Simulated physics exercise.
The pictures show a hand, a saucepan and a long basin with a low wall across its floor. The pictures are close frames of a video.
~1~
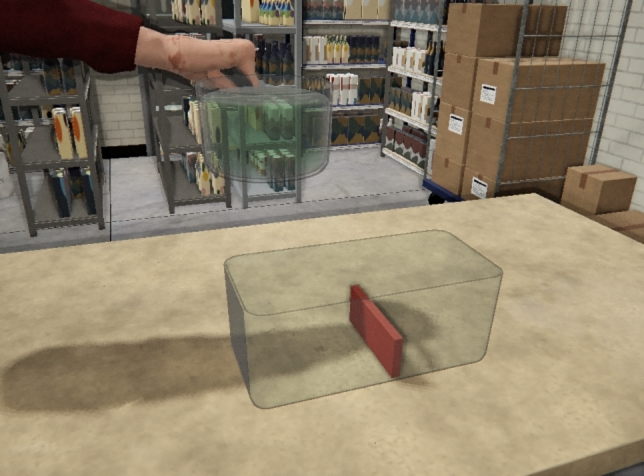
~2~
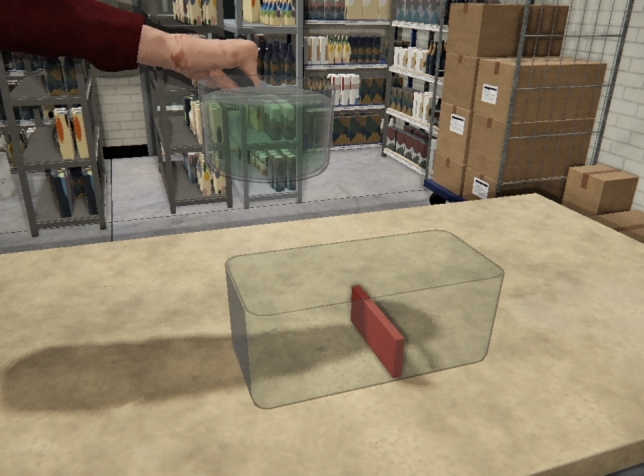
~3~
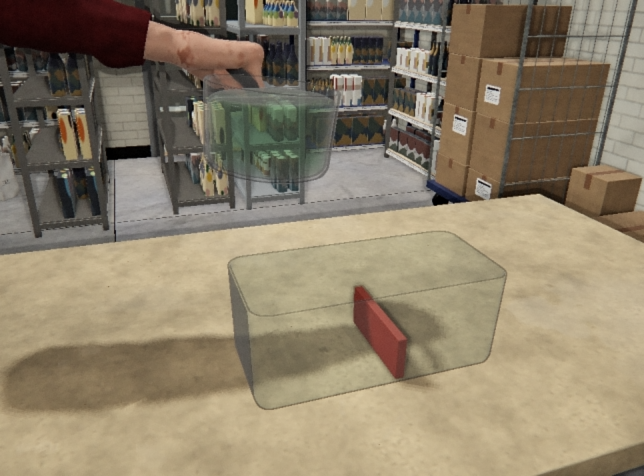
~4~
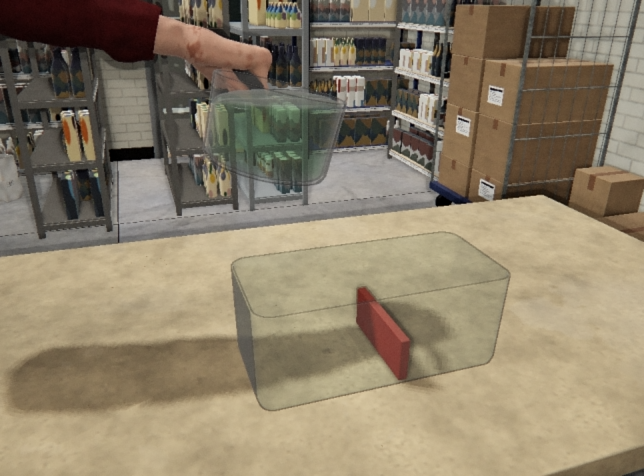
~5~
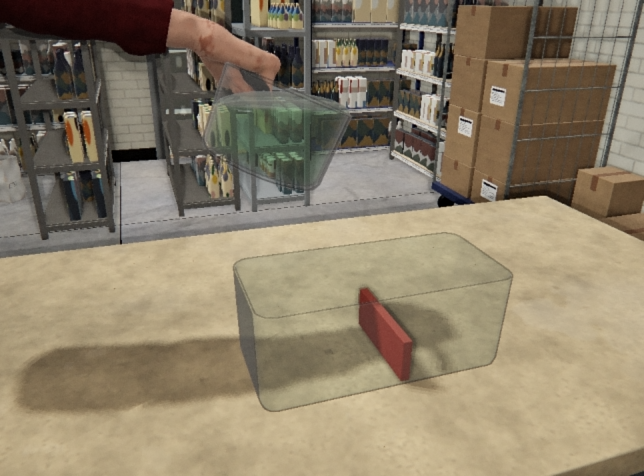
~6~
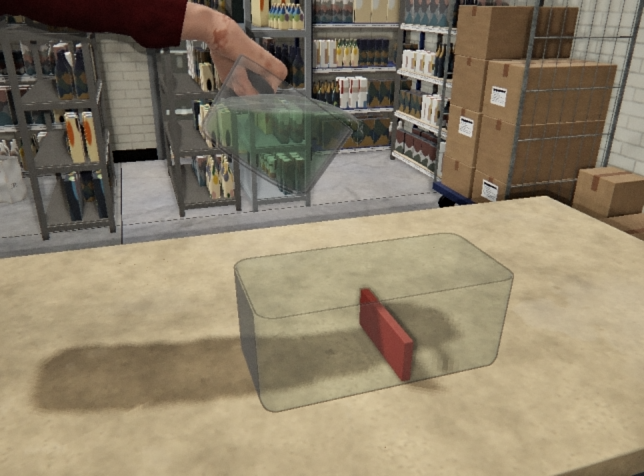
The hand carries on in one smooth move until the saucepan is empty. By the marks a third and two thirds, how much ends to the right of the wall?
In the end between a third and two thirds is right of the wall.
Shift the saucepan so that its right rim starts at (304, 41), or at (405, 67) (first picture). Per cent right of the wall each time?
First some 35, then 80 per cent.
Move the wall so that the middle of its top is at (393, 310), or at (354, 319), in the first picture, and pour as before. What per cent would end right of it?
In turn 20 and 75 in a hundred.
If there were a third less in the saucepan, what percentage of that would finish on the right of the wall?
About 25 per cent.
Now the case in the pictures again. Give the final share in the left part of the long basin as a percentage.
Close to 50 per cent.
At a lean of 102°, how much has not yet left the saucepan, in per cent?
About 25 per cent.
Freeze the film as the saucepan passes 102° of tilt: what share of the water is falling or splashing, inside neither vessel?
Near 45 %.
A moment on, the saucepan is tipped right over and 26 per cent is still to pour, 4 is left of the wall and 25 right of it.
Next, the saucepan is tipped right over and 2 per cent is still to pour, 41 is left of the wall and 50 right of it.
Then the saucepan is tipped right over and 0 per cent is still to pour, 49 is left of the wall and 49 right of it.
Later the saucepan is tipped right over and 0 per cent is still to pour, 49 is left of the wall and 50 right of it.
In the end 49 per cent lies left of the wall, 50 right of it and 1 outside.
